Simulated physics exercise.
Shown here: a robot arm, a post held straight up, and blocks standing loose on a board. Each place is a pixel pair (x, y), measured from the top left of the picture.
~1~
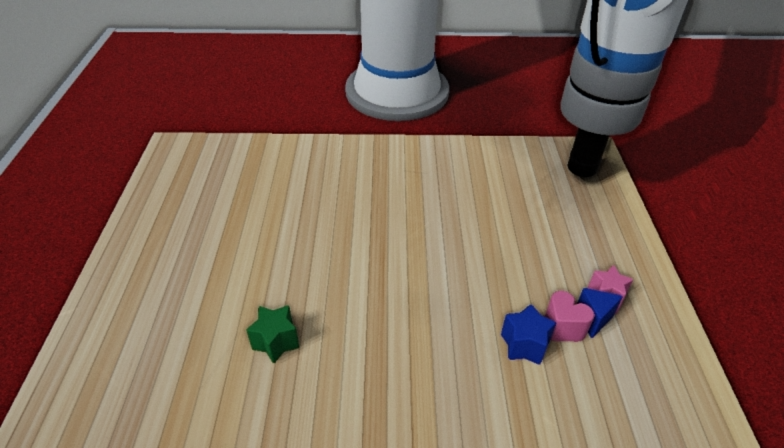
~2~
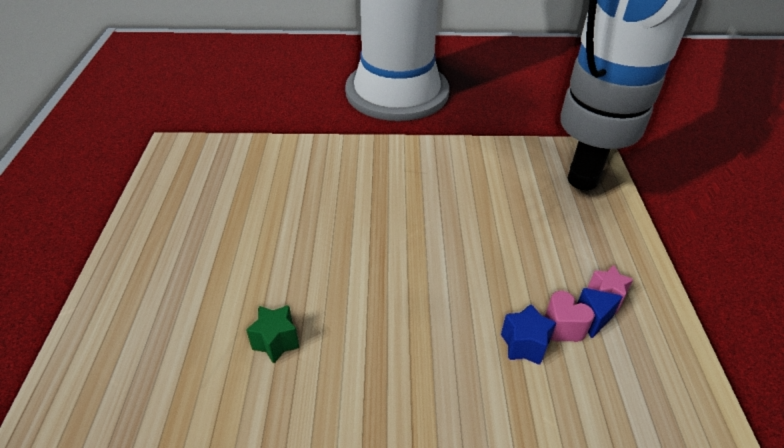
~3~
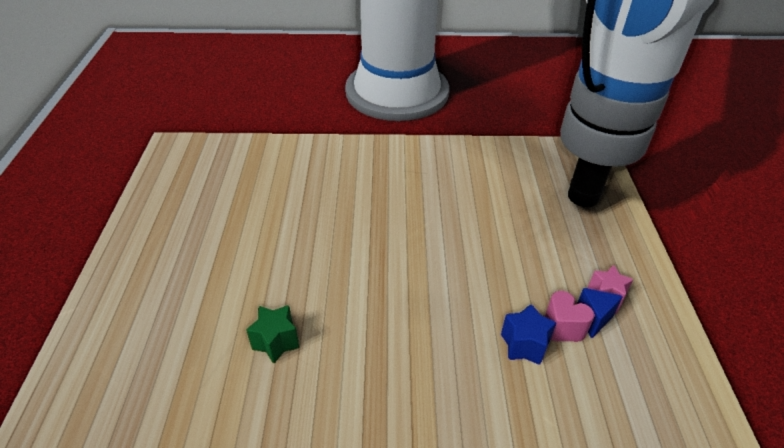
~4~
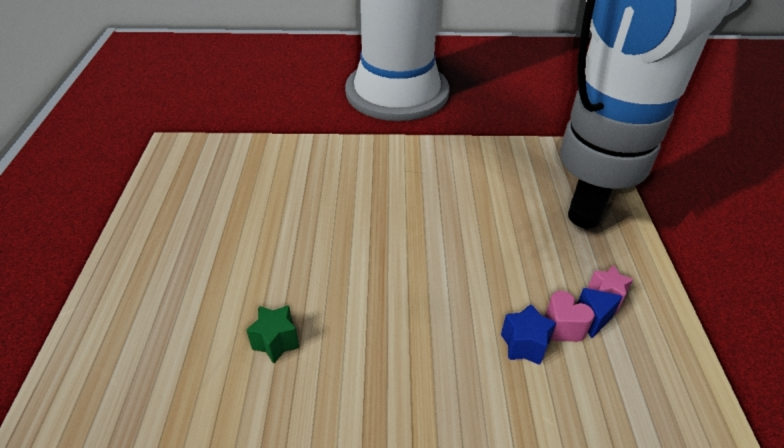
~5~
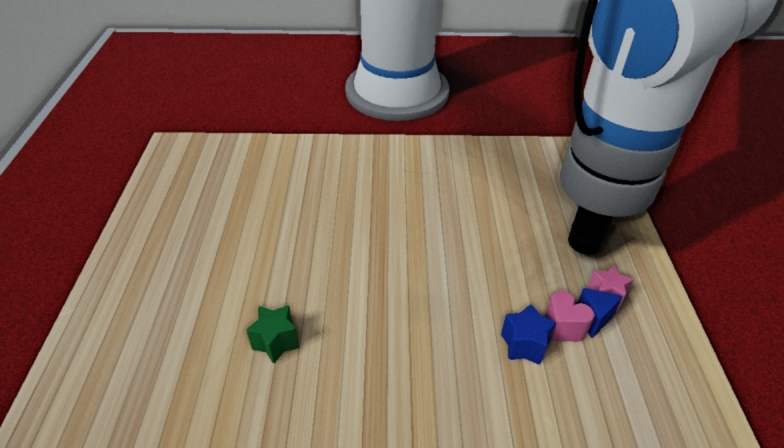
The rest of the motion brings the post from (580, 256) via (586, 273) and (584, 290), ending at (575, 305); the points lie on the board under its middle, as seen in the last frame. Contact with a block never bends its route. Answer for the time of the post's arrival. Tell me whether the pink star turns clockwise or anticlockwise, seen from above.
From overhead, anticlockwise.
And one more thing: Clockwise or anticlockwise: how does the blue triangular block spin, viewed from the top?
Looking down on the board, it turns clockwise.
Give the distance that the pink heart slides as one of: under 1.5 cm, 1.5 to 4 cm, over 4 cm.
The smallest band: Under 1.5 cm.
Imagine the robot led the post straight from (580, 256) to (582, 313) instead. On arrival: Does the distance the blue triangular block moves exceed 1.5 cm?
Yes, that is how it ends up.
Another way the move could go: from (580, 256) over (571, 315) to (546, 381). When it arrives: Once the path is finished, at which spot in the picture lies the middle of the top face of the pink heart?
I'd say the pink heart ends with its top centre at (541, 390).
On the path given first. Halfway along, post (592, 270); blue triangular block (603, 304); pink star (616, 284).
At the end, post (579, 293); pink heart in place; blue triangular block (609, 315), turned 25° clockwise; pink star (617, 294), turned 45° anticlockwise.
